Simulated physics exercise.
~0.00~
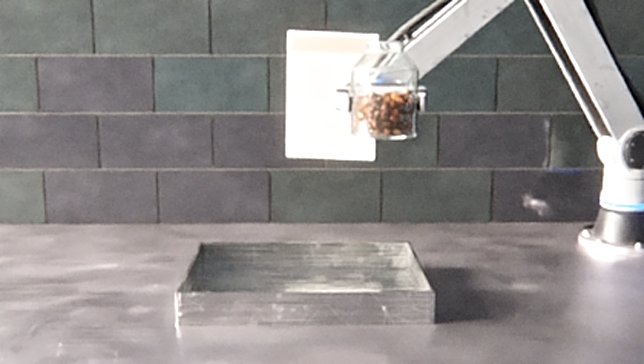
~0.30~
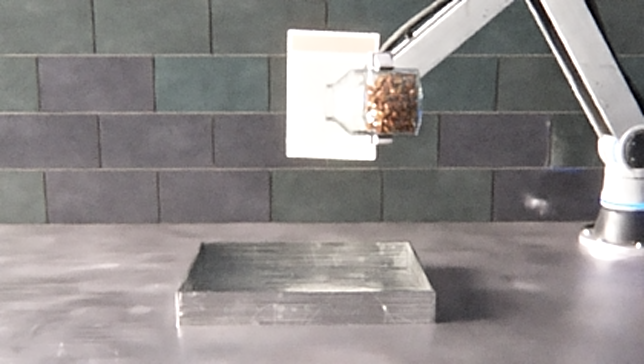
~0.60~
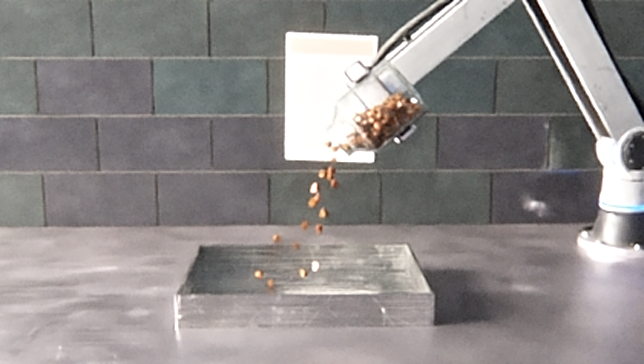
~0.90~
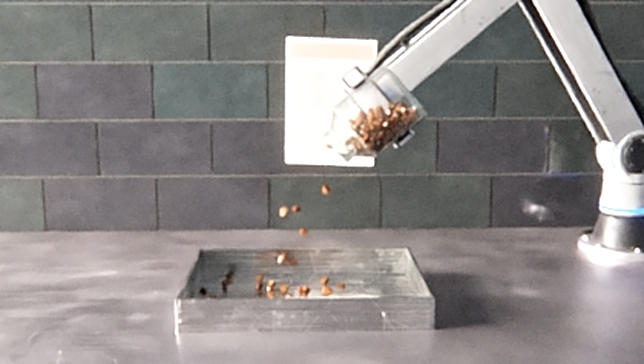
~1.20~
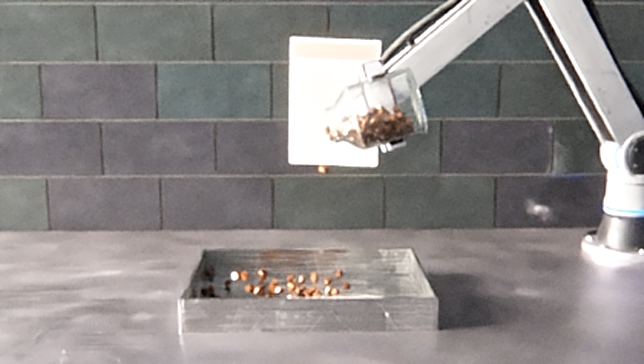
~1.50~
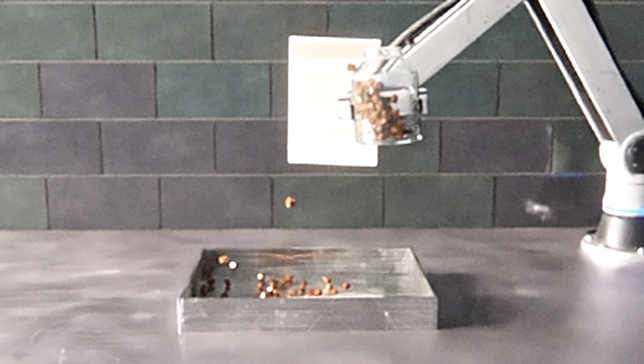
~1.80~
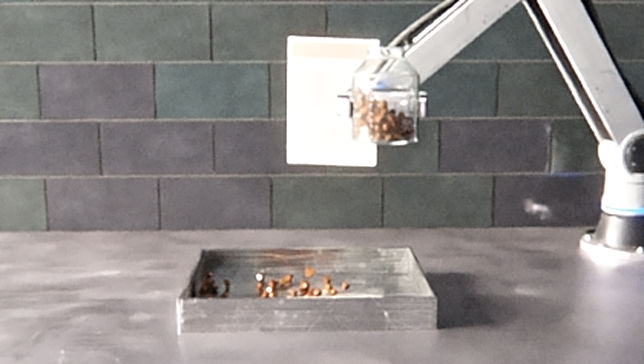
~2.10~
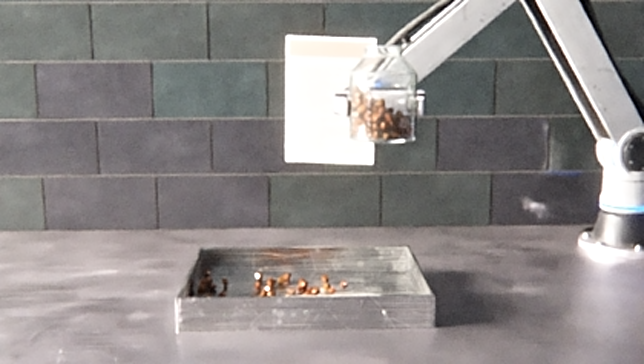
A robot arm tips a jar, spilling some brown pellets into a tray, then rights it.
